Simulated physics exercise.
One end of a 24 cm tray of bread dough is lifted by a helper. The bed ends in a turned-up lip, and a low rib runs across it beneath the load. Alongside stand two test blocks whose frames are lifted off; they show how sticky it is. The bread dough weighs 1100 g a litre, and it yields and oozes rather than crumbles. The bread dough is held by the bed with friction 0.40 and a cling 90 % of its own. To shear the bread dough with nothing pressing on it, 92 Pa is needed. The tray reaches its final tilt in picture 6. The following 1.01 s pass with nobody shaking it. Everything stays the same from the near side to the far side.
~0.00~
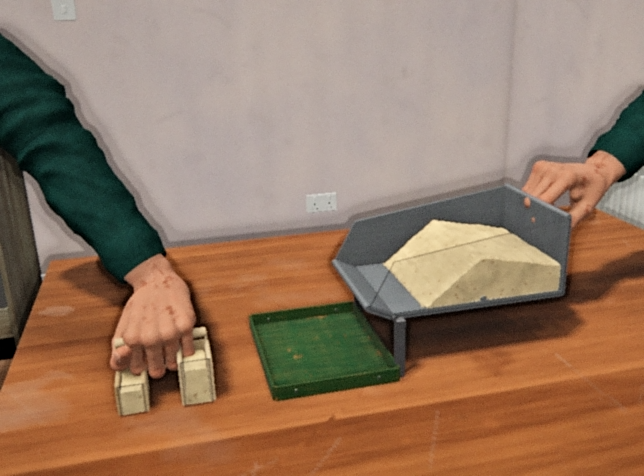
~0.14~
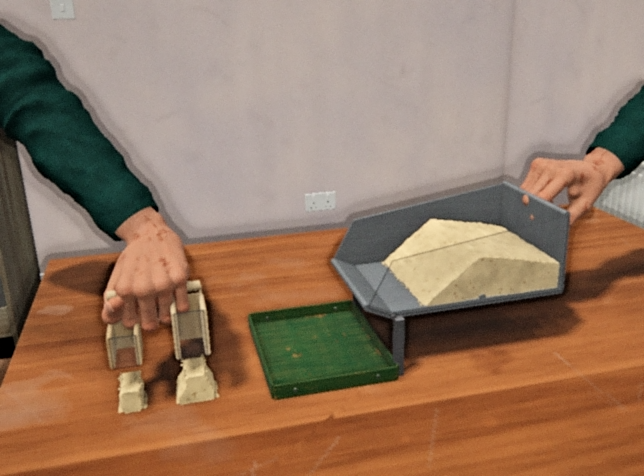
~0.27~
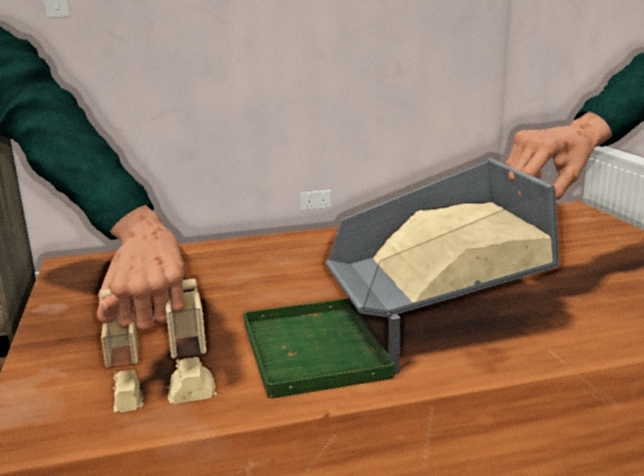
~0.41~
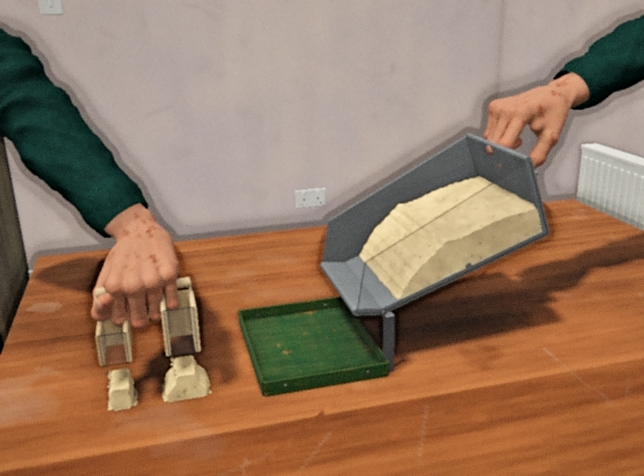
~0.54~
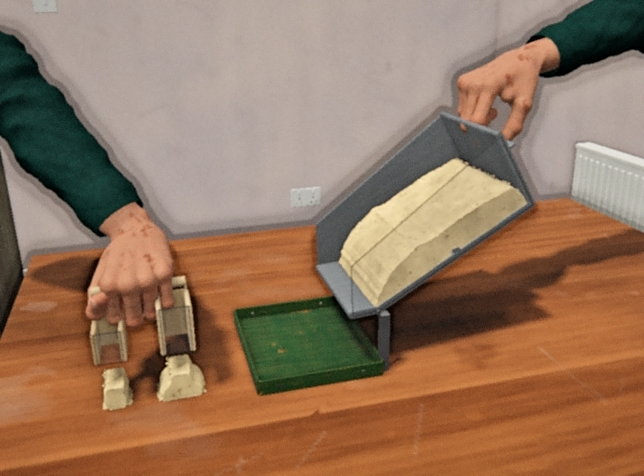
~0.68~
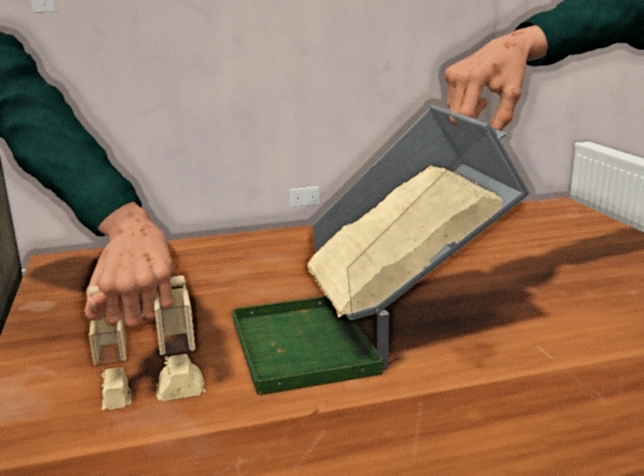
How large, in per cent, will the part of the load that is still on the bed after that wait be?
My estimate is about 30 per cent.
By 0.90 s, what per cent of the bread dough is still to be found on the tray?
Close to 60 percent.
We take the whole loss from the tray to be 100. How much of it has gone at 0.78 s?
About 20 %.
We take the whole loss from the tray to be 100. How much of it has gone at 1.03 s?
About 80 %.
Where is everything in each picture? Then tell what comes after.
Top of the high end at (566, 218), tilt 0 degrees; leading edge of the bread dough at (428, 306); blocks stand 3.2 cm, 5.0 cm (left to right), in the first frame.
Top of the high end at (564, 215), tilt 0 degrees; leading edge of the bread dough at (426, 305); blocks stand 3.1 cm, 3.9 cm (left to right), in the second frame.
Top of the high end at (549, 190), tilt 9 degrees; leading edge of the bread dough at (415, 300); blocks stand 3.1 cm, 3.5 cm (left to right), in the third frame.
Top of the high end at (525, 161), tilt 19 degrees; leading edge of the bread dough at (399, 298); blocks stand 3.1 cm, 3.5 cm (left to right), in the fourth frame.
Top of the high end at (497, 138), tilt 30 degrees; leading edge of the bread dough at (376, 305); blocks stand 3.1 cm, 3.5 cm (left to right), in the fifth frame.
Top of the high end at (486, 130), tilt 34 degrees; leading edge of the bread dough at (340, 314); blocks stand 3.1 cm, 3.5 cm (left to right), in the sixth frame.
After 0.78 s, the tilt is 34 degrees and 84 % is on the bed.
After 0.90 s, the tilt is 34 degrees and 58 % is on the bed.
After 1.03 s, the tilt is 34 degrees and 42 % is on the bed.
After 1.15 s, the tilt is 34 degrees and 35 % is on the bed.
After 1.66 s, at the end, the tilt is 34 degrees and 30 % is on the bed.
